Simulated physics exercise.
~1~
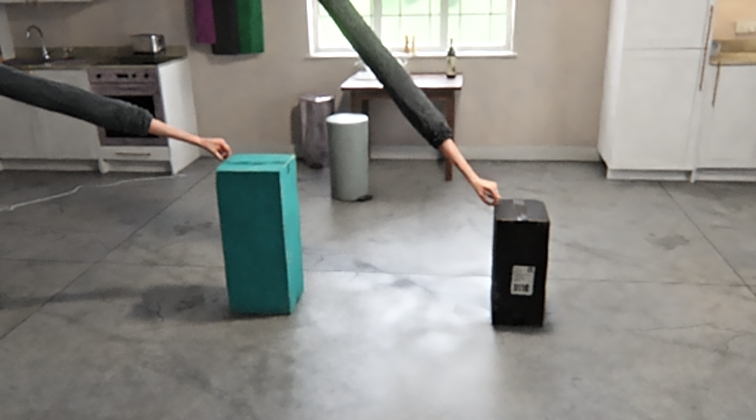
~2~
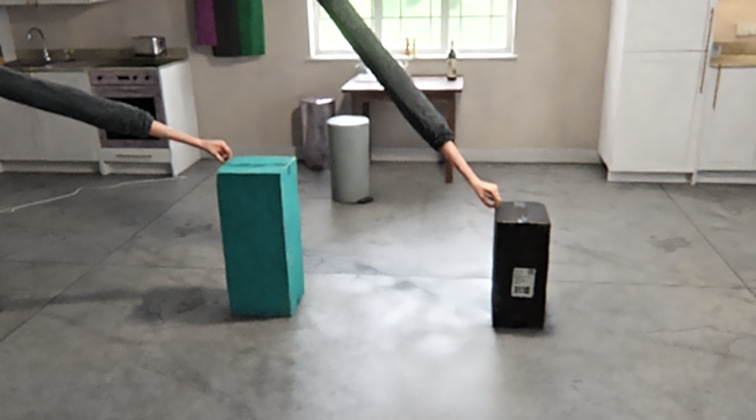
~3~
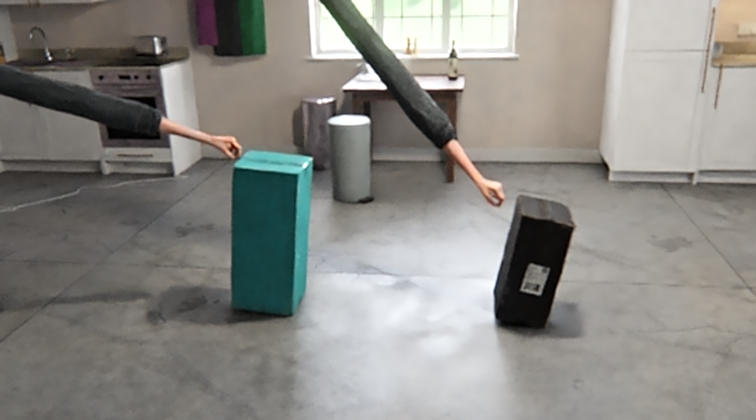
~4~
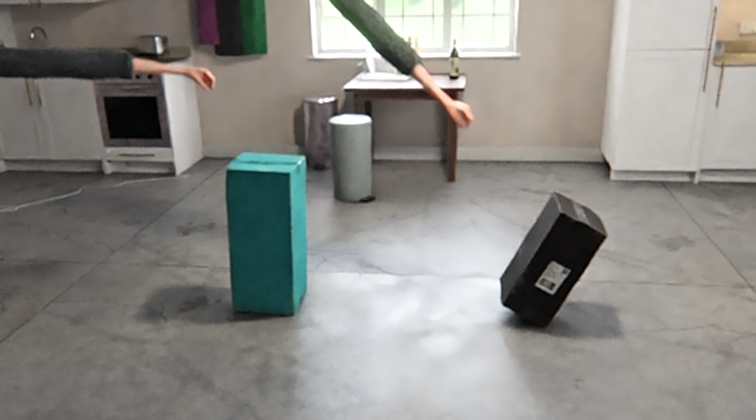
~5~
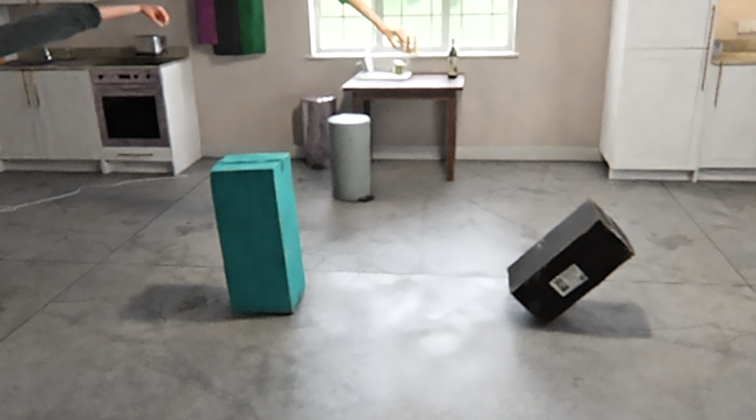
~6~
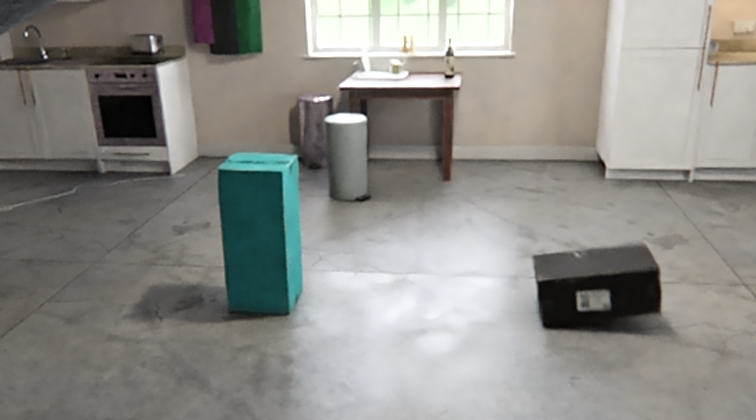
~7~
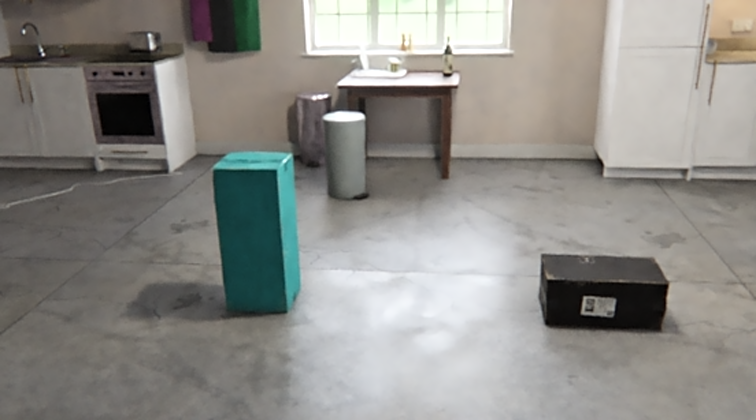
A black parcel topples rightward after two hands push; the turquoise box rocks but stays upright.
